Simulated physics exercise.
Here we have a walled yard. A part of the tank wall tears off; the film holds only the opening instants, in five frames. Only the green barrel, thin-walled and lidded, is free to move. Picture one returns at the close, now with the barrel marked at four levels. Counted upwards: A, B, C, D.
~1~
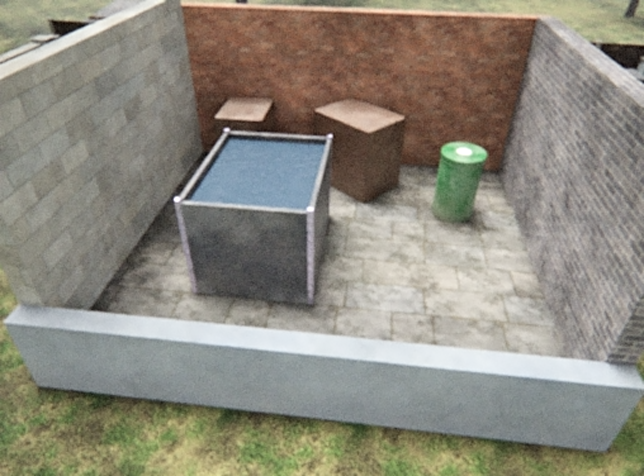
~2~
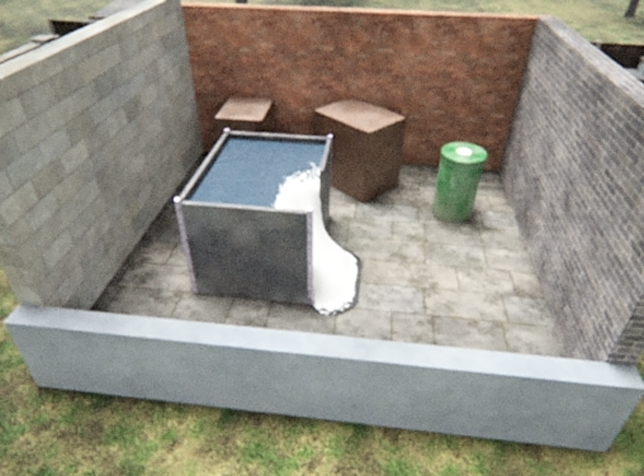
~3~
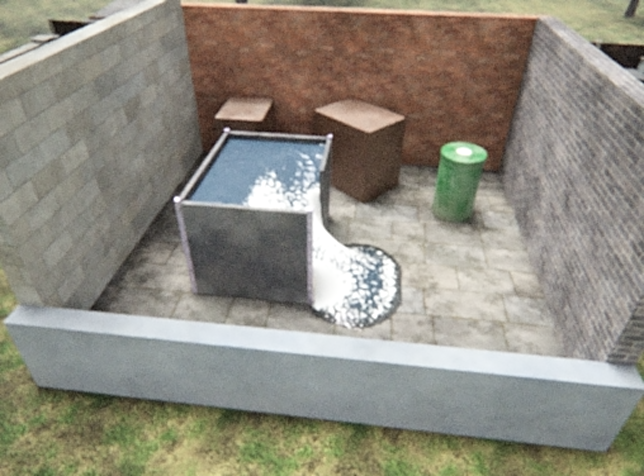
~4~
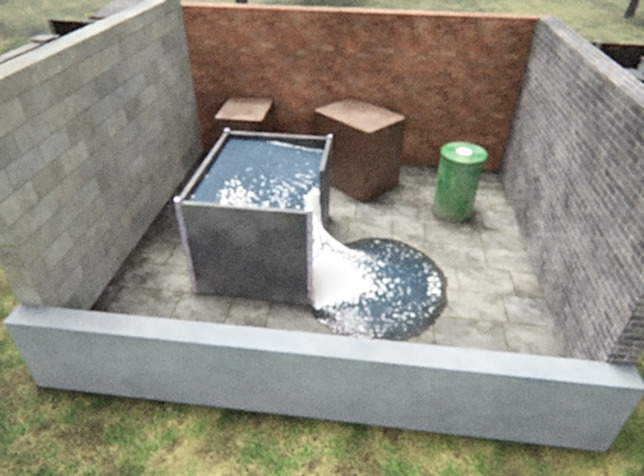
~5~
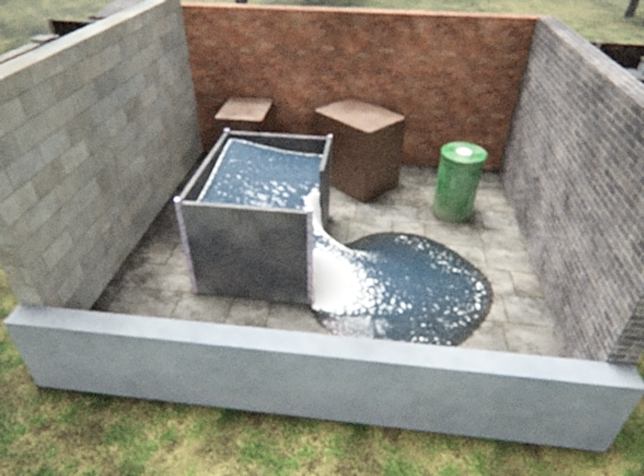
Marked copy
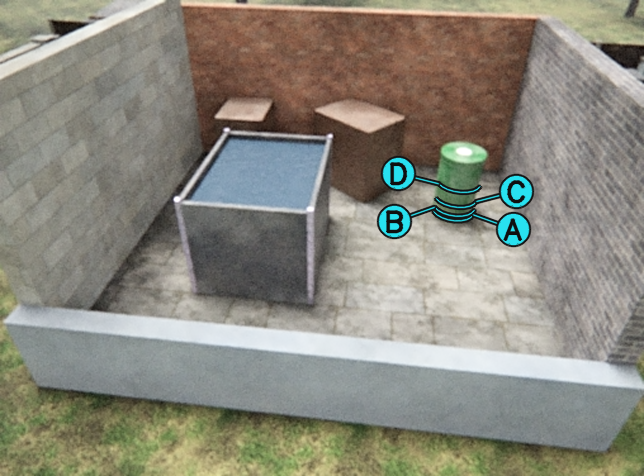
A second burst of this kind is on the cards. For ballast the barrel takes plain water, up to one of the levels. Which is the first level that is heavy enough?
Go for D.
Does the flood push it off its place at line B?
Yes.
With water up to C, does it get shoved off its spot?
Yes.
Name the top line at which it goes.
Line C.
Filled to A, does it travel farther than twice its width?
Yes, it does.
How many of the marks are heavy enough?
One of them.
On the marked copy, A at (454, 220); B at (455, 216); C at (457, 207); D at (460, 192); from the bottom up A, B, C, D.
If A is chosen, it is pushed about 4 times its own width away.
If B is chosen, it is pushed about twice its own width away.
If C is chosen, it is pushed about its own width away.
If D is chosen, it does not move.
